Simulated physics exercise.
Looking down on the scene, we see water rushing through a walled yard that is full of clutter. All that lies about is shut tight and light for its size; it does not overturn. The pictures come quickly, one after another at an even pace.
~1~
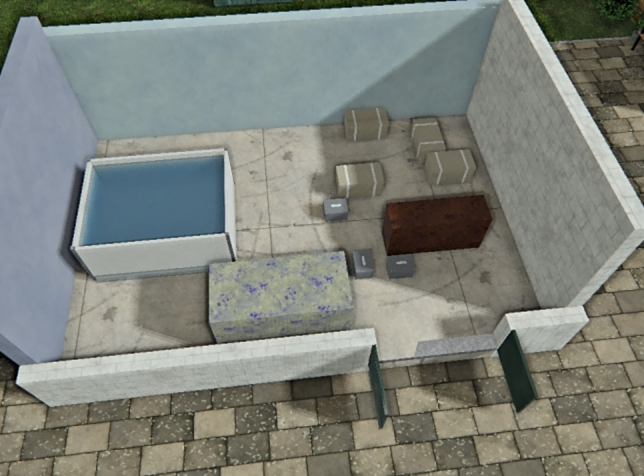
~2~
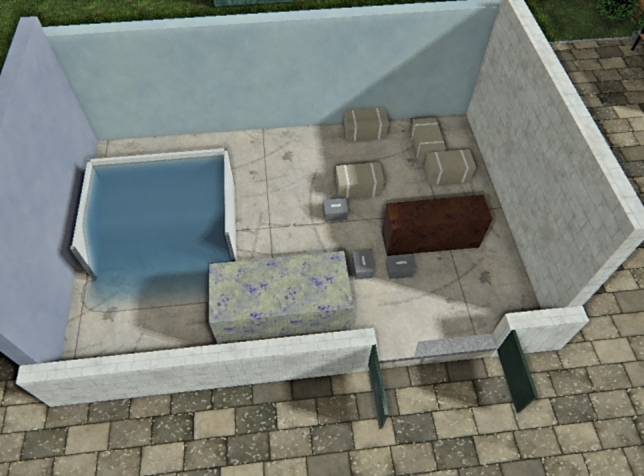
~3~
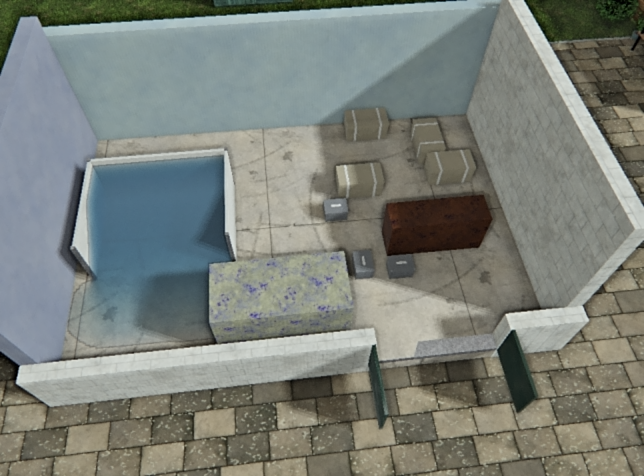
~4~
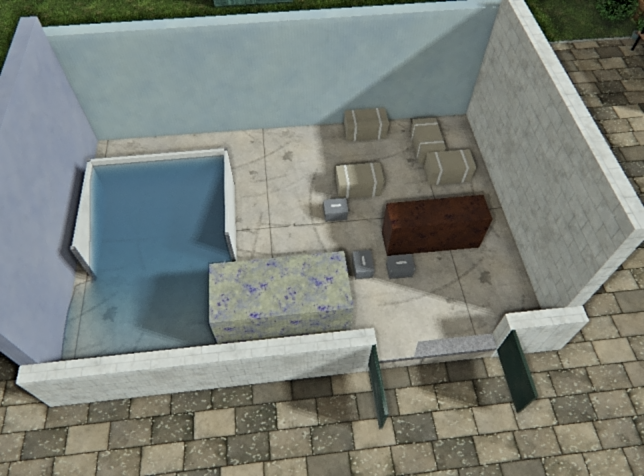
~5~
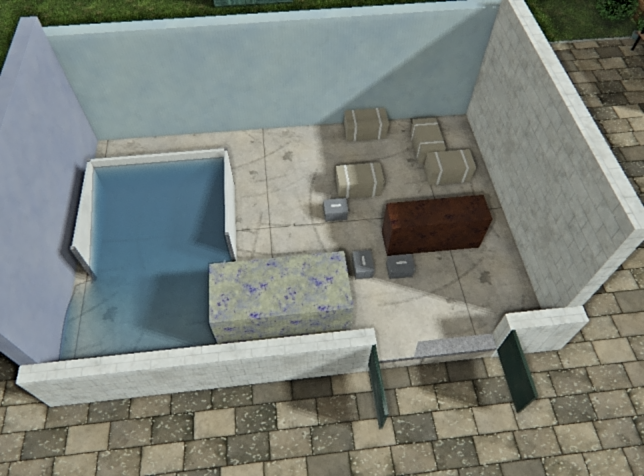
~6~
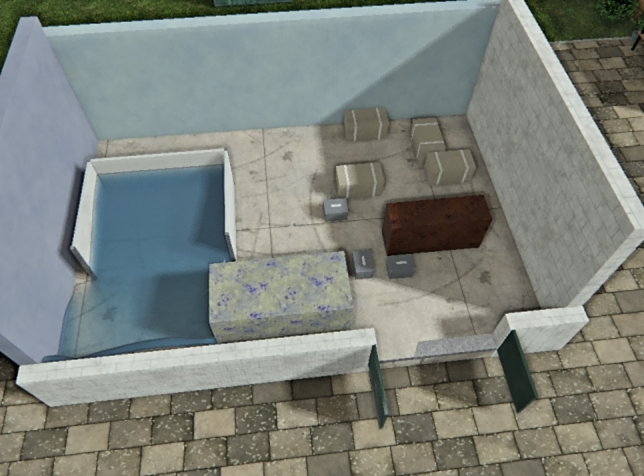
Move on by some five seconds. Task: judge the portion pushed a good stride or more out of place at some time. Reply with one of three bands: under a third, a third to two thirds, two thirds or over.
A third to two thirds.
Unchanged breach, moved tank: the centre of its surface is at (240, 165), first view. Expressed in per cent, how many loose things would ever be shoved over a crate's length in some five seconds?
Roughly 70 in a hundred.
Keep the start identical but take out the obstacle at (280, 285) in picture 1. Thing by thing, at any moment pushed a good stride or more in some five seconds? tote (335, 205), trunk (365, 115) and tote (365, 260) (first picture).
Per item in the order asked: Got moved a good way; moved little if at all; got moved a good way.
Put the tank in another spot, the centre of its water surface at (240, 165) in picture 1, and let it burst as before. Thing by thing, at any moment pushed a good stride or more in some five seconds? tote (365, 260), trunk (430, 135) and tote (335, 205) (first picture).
The three, one by one: Past that mark, past that mark and short of that.
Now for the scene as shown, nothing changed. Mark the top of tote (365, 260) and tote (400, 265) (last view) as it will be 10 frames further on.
(418, 255) and (446, 257).
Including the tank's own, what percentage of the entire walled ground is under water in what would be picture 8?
I reckon around 30 per cent.
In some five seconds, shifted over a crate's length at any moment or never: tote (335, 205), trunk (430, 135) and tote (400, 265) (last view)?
First displaced that much, second under that distance, third displaced that much.
A moment on, 0 of 7 are well off their spots; 0 afloat.
Next, 2 of 7 are well off their spots; 1 afloat.
Later, 3 of 7 are well off their spots; 2 afloat.
In the end, 4 of 7 are well off their spots, and 4 have been at some point; 4 afloat.
